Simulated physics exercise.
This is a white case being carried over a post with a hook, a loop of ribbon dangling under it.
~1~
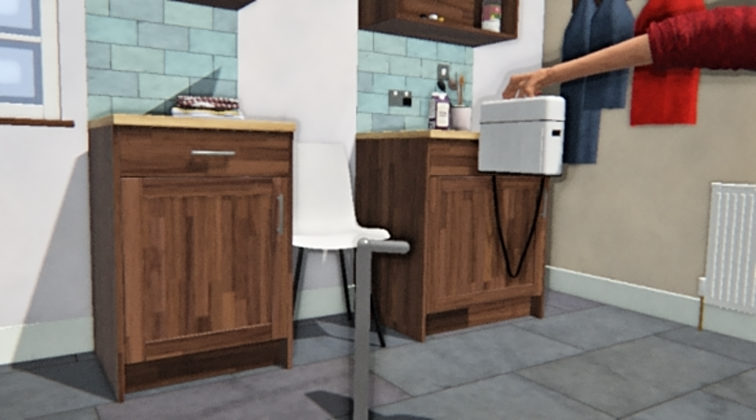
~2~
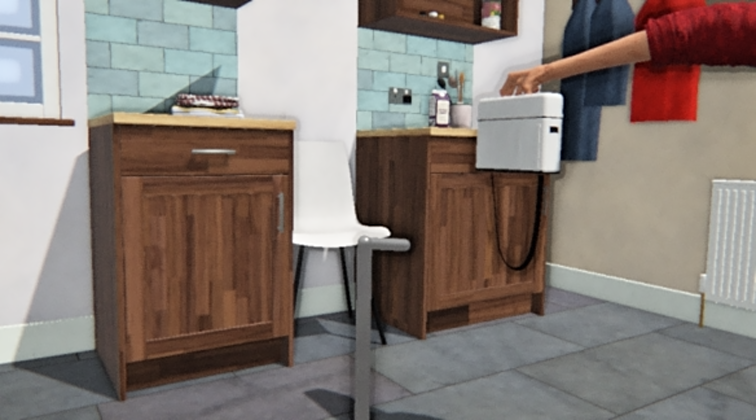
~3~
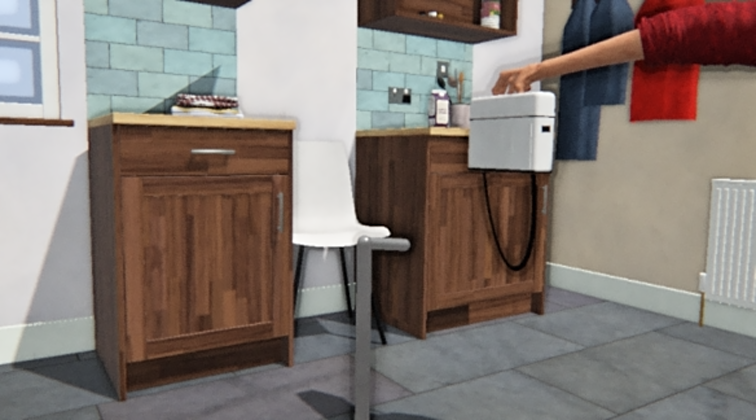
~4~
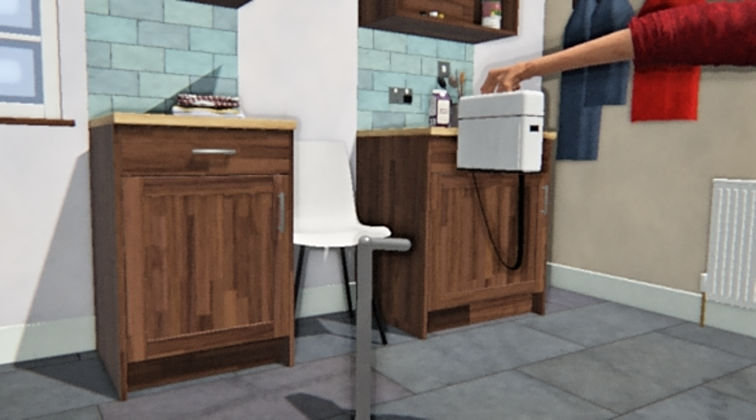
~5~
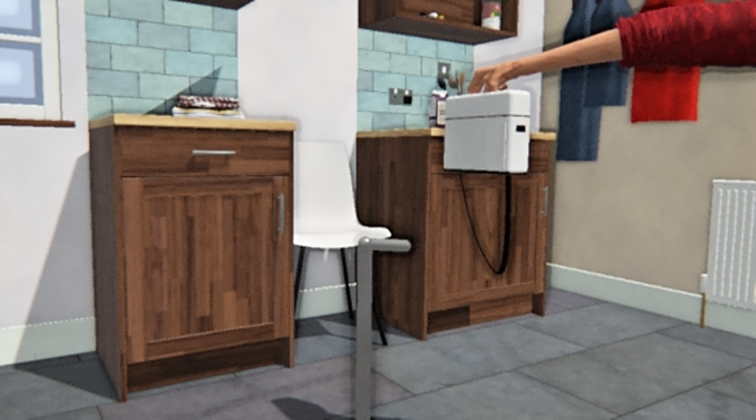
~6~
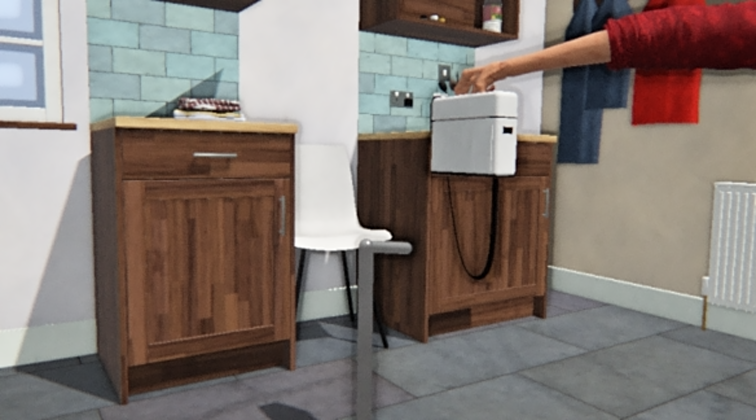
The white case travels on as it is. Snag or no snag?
Outcome: The white case gets caught.
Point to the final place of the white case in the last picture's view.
At about (284, 128).
Then, 0.52 s on from there, case nearing the post near (406, 133).
Then, 1.04 s on from there, case past the post near (330, 130).
In the end, case past the post near (284, 128); loop tight round the post, hand stopped. The white case is jerked back by its loop.
